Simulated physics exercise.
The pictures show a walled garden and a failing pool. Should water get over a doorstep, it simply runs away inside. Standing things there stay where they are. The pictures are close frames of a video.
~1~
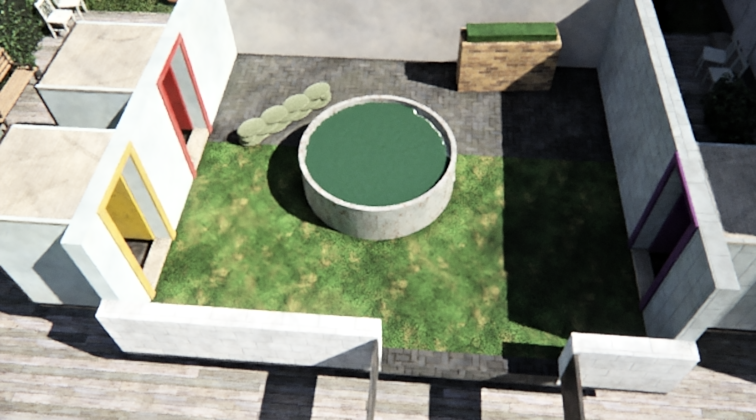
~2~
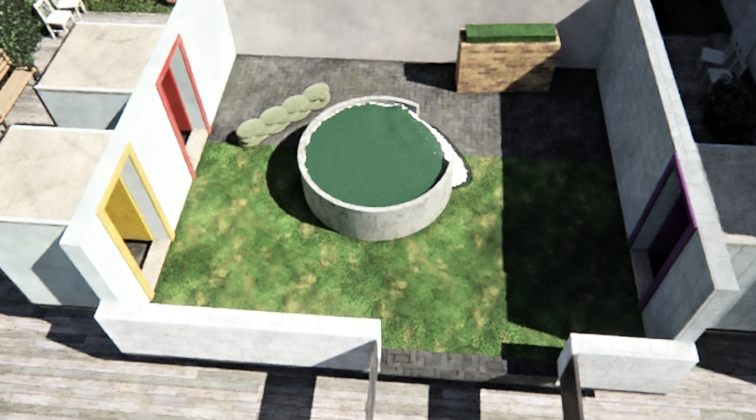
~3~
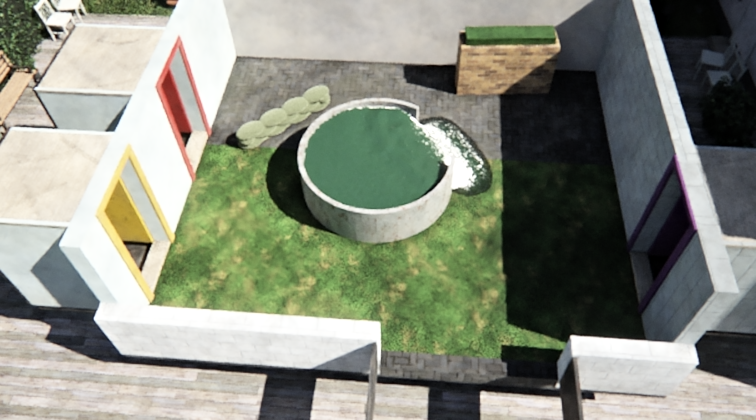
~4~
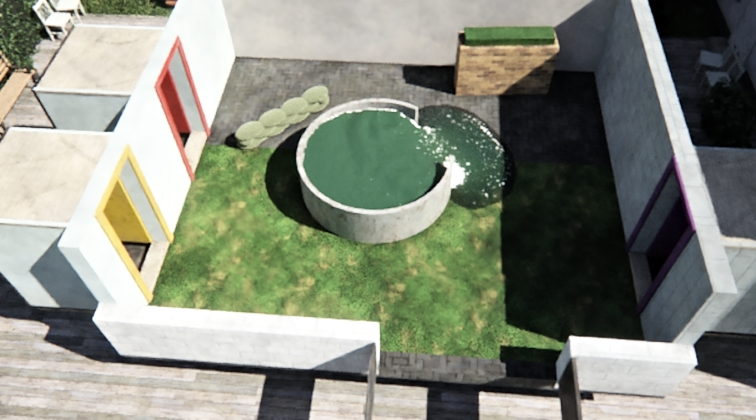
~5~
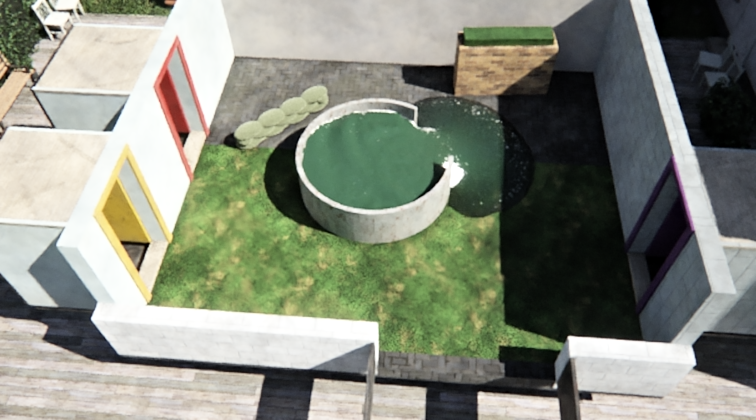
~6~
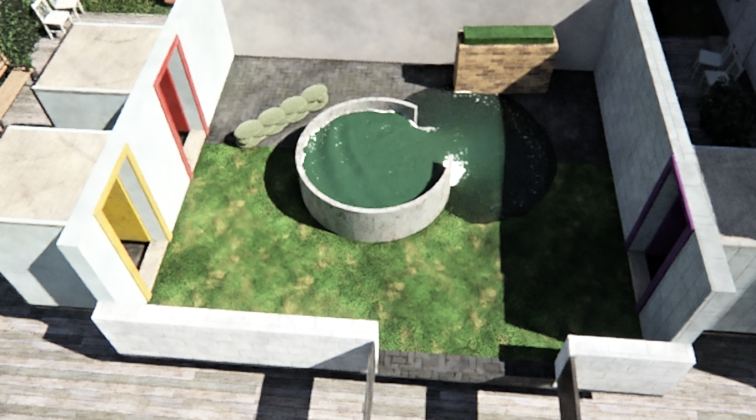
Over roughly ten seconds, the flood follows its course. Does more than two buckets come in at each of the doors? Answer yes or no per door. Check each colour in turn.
The red door no, the purple door yes, the yellow door no.
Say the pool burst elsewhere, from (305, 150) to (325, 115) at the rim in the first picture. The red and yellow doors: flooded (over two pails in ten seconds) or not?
Door by door, red exceeds it and yellow exceeds it.
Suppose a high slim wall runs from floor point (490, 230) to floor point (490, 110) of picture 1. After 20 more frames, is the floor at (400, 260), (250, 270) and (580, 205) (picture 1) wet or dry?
First soaked, then spared, then soaked.
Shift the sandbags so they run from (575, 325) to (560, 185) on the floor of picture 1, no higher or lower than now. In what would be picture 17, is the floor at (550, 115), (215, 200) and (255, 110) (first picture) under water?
One after the other: Flooded, clear, free of water.
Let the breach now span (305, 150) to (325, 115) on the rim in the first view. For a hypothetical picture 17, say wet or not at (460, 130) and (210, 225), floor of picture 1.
The first spot is spared, the second swamped.
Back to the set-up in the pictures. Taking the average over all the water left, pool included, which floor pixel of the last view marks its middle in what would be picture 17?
My guess is about (446, 157).
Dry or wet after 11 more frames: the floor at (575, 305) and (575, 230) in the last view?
Same order as asked: Dry as before, drenched.
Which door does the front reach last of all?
That would be the yellow-painted one.
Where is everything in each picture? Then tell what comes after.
In the first frame, still water in the pool at (378, 152).
In the second frame, water pours out at (440, 147) and has run to a hidden place.
In the third frame, the front is at (484, 187), out from the gap at (440, 151).
In the fourth frame, water pours out at (439, 153) and has run to (447, 108).
In the fifth frame, water pours out at (438, 153) and has run to (528, 155).
In the sixth frame, the front is at (540, 131), out from the gap at (438, 151).
A moment on, water covers 25 % of the floor; the red door not reached, the purple door not reached, the yellow door not reached.
Next, water covers 30 % of the floor; the red door not reached, the purple door not reached, the yellow door not reached.
Then, water covers 40 % of the floor; the red door not reached, the purple door wet at the sill, nothing in, the yellow door not reached.
Later, water covers 70 % of the floor; the red door not reached, the purple door under two buckets in, the yellow door not reached.
In the end, water covers 95 % of the floor; the red door wet at the sill, nothing in, the purple door over two buckets in, the yellow door wet at the sill, nothing in.
